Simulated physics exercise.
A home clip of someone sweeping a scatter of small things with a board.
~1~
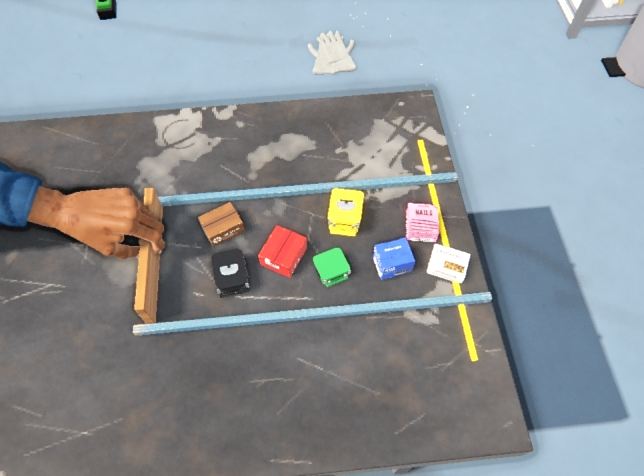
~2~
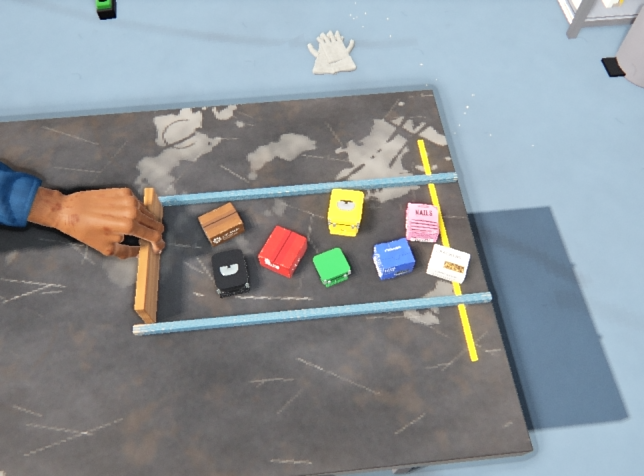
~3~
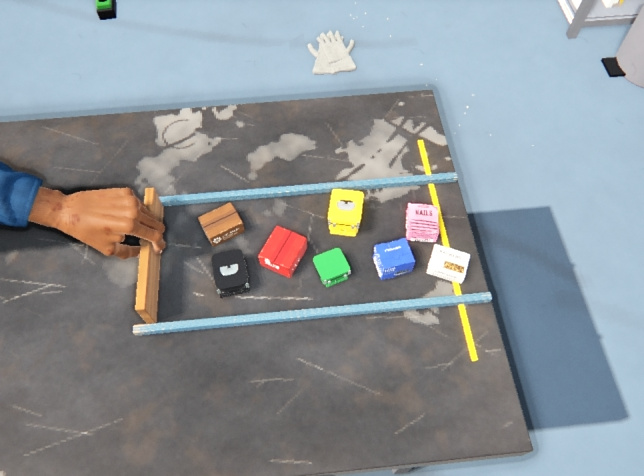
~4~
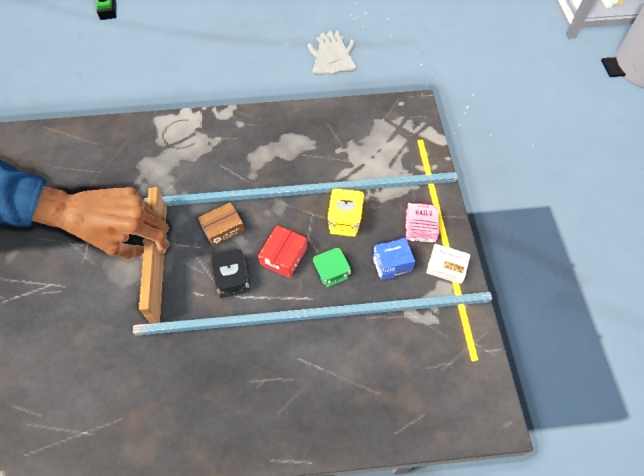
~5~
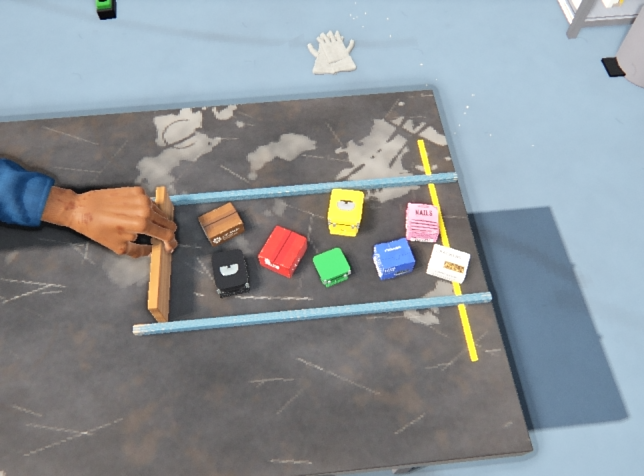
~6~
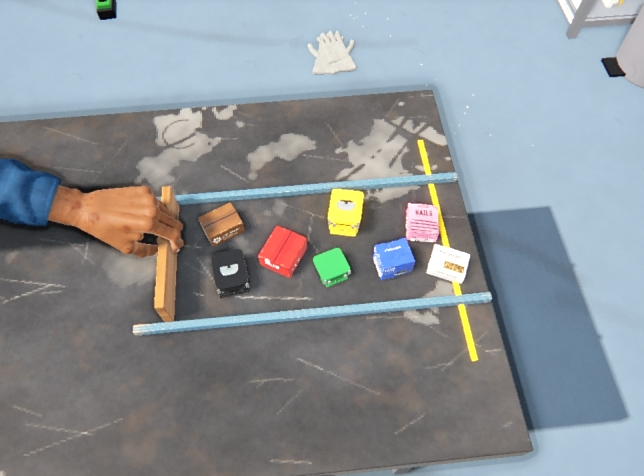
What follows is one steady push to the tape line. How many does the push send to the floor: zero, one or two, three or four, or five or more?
Here the number that fall off is five or more.
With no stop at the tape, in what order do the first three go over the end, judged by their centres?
Earliest first: The white box, the pink box, the blue box.
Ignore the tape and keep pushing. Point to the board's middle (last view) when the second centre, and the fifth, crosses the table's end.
At (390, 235) for the second, at (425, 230) for the fifth.
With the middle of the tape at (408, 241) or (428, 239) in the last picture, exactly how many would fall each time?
It would be 3 and 5.
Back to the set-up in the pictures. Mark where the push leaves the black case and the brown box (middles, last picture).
First (466, 253), then (458, 210).
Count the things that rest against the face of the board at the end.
2 of them.
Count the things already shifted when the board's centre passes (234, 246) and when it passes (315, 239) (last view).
First 3, then 6.
Soon after, none off yet; white box at rest near (448, 264); pink box at rest near (422, 223); blue box moving near (397, 259).
In the end, the number that fall off is five or more; gone, red box, green case, yellow case, blue box, pink box and white box.
